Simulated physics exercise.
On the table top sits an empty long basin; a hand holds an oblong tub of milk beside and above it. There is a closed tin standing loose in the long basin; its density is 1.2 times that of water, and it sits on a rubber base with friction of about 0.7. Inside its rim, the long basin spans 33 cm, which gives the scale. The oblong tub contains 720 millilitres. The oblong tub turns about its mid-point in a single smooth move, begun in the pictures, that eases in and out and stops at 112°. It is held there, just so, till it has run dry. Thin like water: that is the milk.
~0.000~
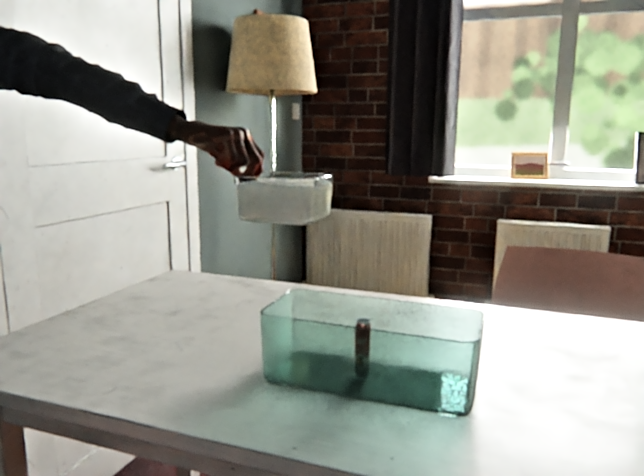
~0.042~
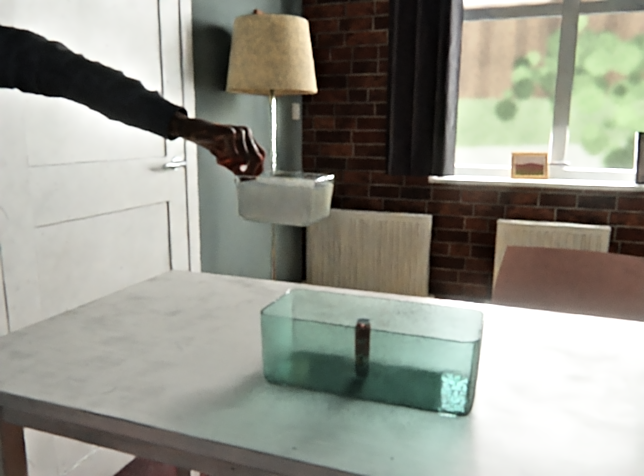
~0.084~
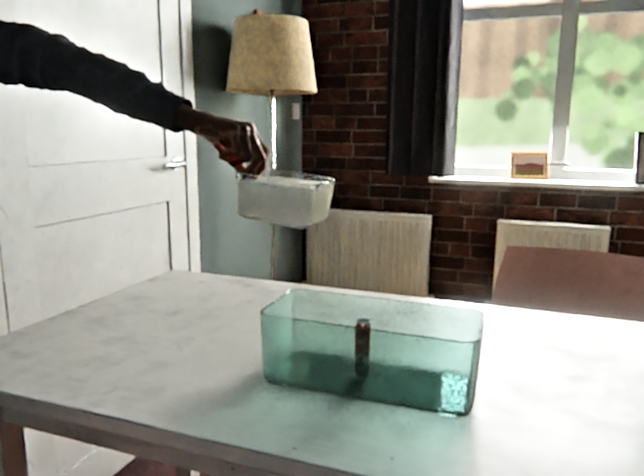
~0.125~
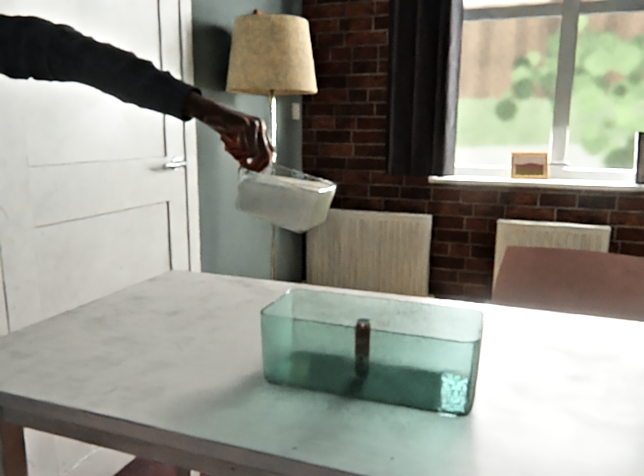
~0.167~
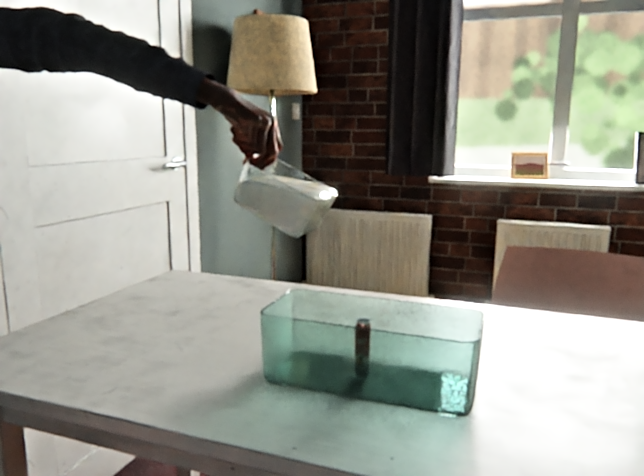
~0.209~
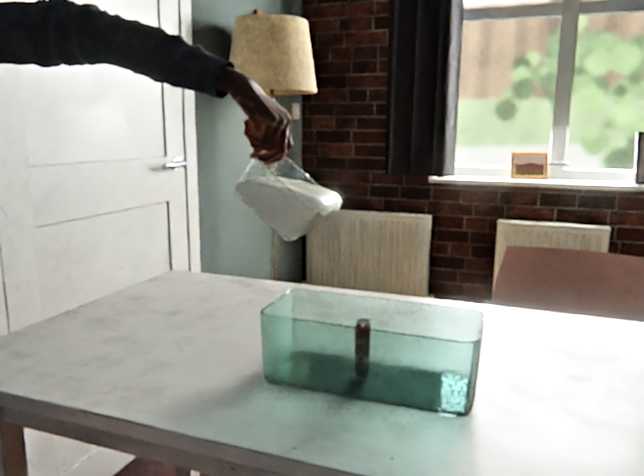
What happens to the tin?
It tumbles.
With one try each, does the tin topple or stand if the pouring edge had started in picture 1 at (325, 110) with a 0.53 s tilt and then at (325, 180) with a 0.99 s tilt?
The tin stays vertical the first time and stays vertical the second time.
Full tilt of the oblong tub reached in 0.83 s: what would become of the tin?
Result: Tin still standing.
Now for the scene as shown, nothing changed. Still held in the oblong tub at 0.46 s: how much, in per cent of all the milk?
About 12 per cent.
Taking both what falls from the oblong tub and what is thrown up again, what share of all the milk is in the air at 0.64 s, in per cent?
Close to 5 %.
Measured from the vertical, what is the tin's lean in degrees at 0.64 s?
Roughly 0°.
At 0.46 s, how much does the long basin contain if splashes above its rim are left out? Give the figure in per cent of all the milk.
Near 34 in a hundred.
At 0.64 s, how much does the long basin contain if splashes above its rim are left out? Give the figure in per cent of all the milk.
About 92 per cent.
By 0.46 s the tilt is 107° and 12 per cent is still to pour; the tin stands where it began.
By 0.64 s the tilt is 112° and 1 per cent is still to pour; the tin stands 2 cm from where it began.
By 0.82 s the tilt is 112° and 0 per cent is still to pour; the tin leans 50°.
By 1.03 s the tilt is 112° and 0 per cent is still to pour; the tin lies on its side.
At rest the tin lies on its side.
